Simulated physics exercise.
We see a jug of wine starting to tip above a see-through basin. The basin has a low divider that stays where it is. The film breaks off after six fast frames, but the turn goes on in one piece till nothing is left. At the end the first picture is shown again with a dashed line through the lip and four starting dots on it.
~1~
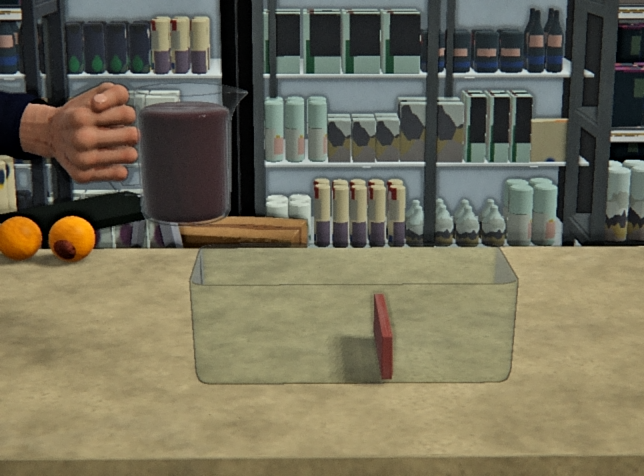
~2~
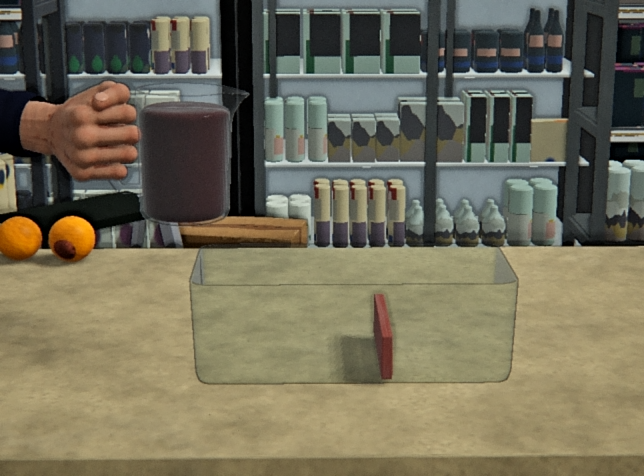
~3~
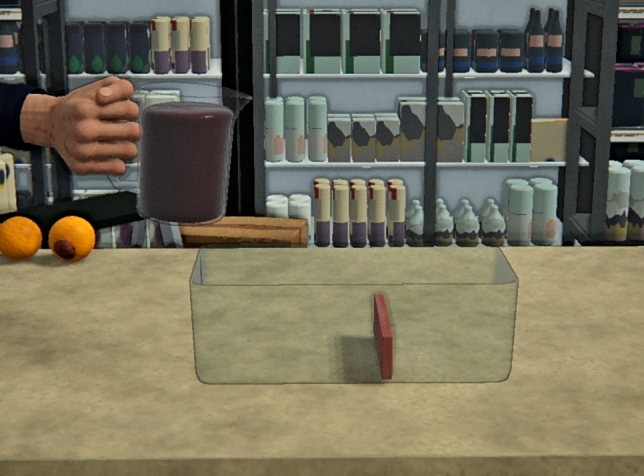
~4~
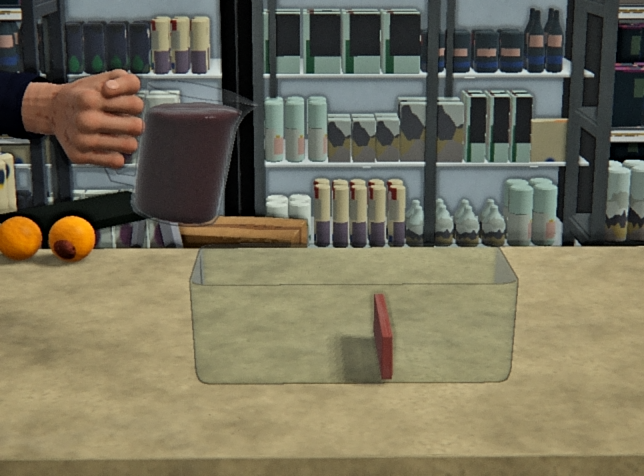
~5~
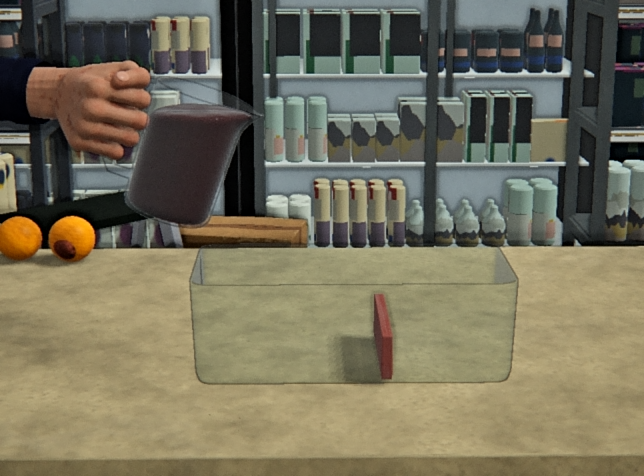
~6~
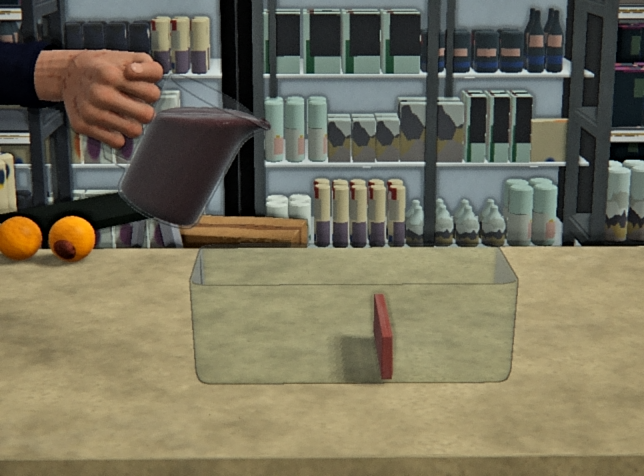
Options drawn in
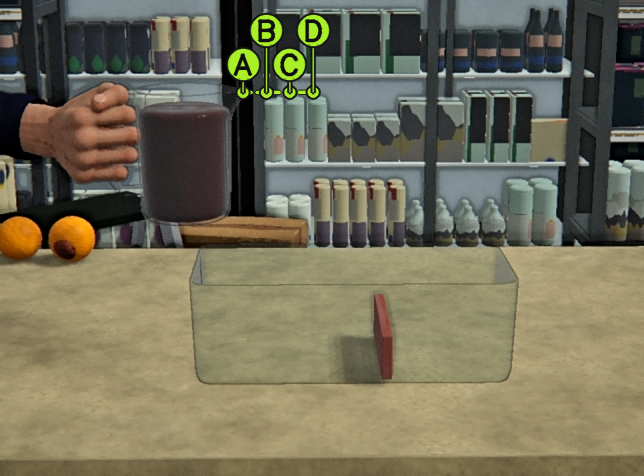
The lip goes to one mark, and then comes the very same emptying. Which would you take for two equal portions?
Use dot D.
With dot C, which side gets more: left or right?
The left side.
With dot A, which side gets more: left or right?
The left one.
On the marked copy, A at (243, 92); B at (266, 92); C at (289, 92); D at (313, 92).
With A, about 95 % ends left of the wall and 3 % right of it.
With B, about 95 % ends left of the wall and 3 % right of it.
With C, about 86 % ends left of the wall and 11 % right of it.
With D, about 48 % ends left of the wall and 52 % right of it.
